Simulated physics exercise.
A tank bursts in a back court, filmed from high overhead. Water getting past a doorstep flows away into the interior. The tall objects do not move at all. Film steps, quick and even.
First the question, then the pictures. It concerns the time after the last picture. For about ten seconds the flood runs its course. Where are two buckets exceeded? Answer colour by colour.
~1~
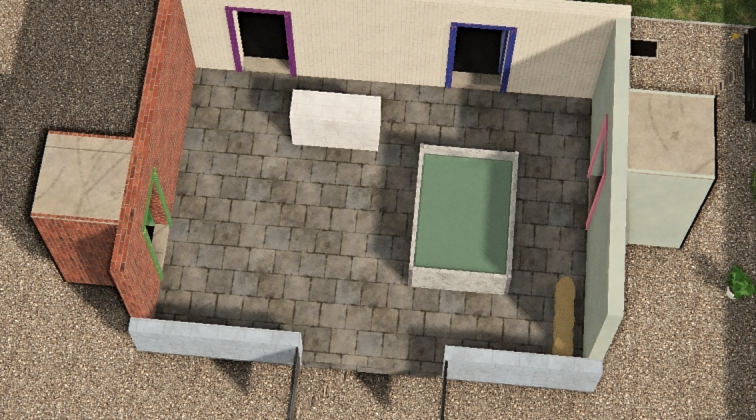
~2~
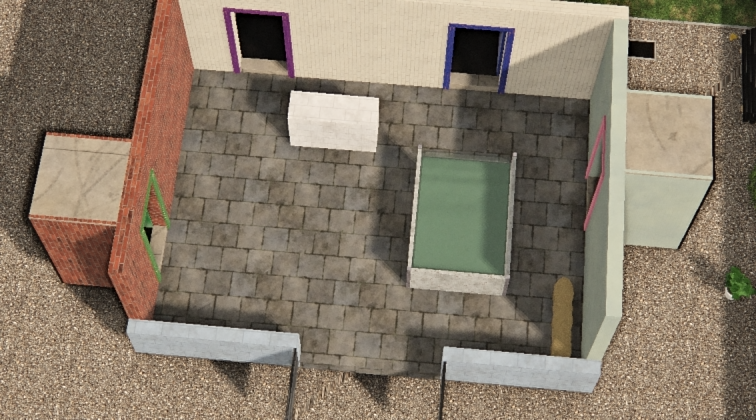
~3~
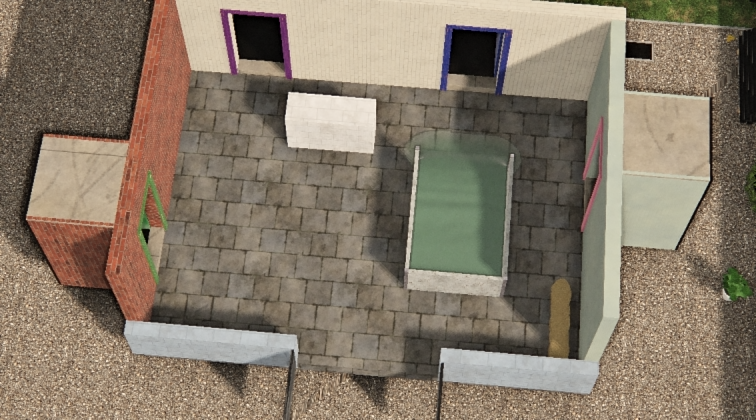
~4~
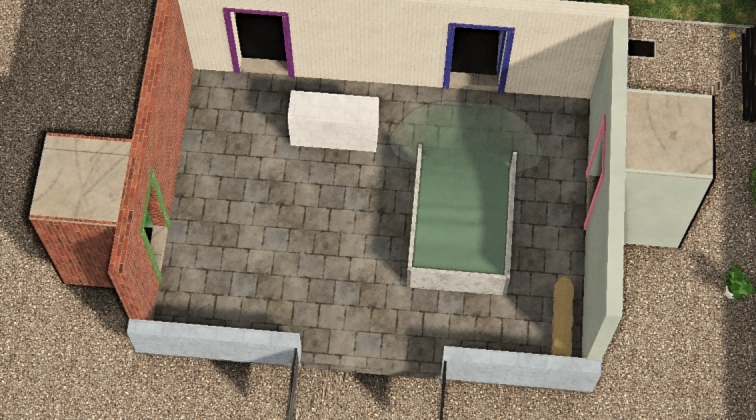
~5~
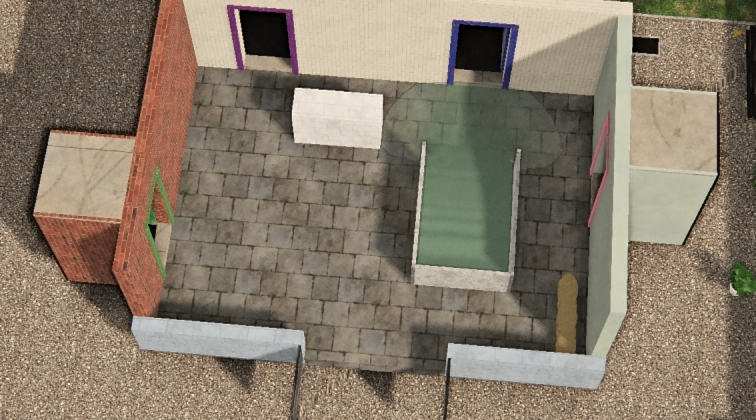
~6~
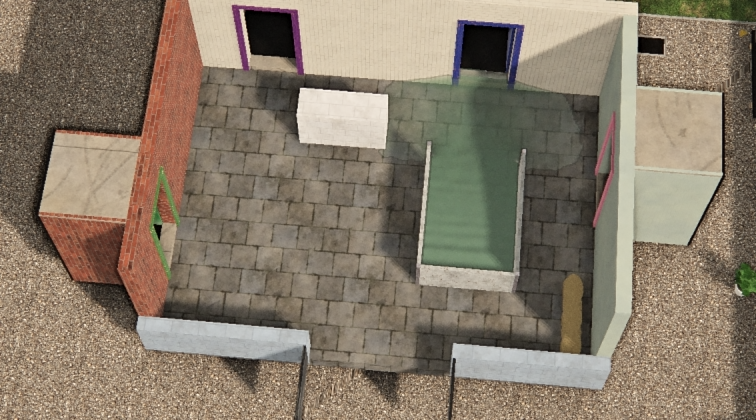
As I see it, the green door is not overrun past two buckets. The pink door is not overrun past two buckets. The purple door is not overrun past two buckets. The blue door is overrun past two buckets.
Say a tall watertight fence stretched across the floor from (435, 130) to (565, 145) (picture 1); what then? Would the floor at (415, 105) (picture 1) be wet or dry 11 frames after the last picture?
Looks like that place is swamped.
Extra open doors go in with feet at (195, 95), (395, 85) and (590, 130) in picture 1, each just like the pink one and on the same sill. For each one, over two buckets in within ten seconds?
Taking the new doors in the order given: The first tops it, the second tops it, the third tops it.
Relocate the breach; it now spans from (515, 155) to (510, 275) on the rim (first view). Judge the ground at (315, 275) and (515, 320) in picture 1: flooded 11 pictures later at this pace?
Taking them in turn: Untouched and swamped.
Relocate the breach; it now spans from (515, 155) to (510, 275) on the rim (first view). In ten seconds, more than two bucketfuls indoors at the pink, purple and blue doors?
In that case the pink door breaks the limit, the purple door stays within bounds and the blue door stays within bounds.
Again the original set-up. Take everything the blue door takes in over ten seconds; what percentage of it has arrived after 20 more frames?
It would be roughly 100 percent of the ten-second total.
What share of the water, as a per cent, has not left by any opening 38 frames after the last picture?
88 in a hundred.
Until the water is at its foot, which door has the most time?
That would be the green one.
A moment on, water covers 20 % of the floor; the green door not reached, the pink door not reached, the purple door not reached, the blue door far over two buckets in.
Next, water covers 30 % of the floor; the green door not reached, the pink door wet at the sill, nothing in, the purple door wet at the sill, nothing in, the blue door far over two buckets in.
Then, water covers 45 % of the floor; the green door not reached, the pink door wet at the sill, nothing in, the purple door wet at the sill, nothing in, the blue door far over two buckets in.
Later, water covers 85 % of the floor; the green door wet at the sill, nothing in, the pink door wet at the sill, nothing in, the purple door wet at the sill, nothing in, the blue door far over two buckets in.
In the end, water covers 90 % of the floor; the green door wet at the sill, nothing in, the pink door wet at the sill, nothing in, the purple door wet at the sill, nothing in, the blue door far over two buckets in.
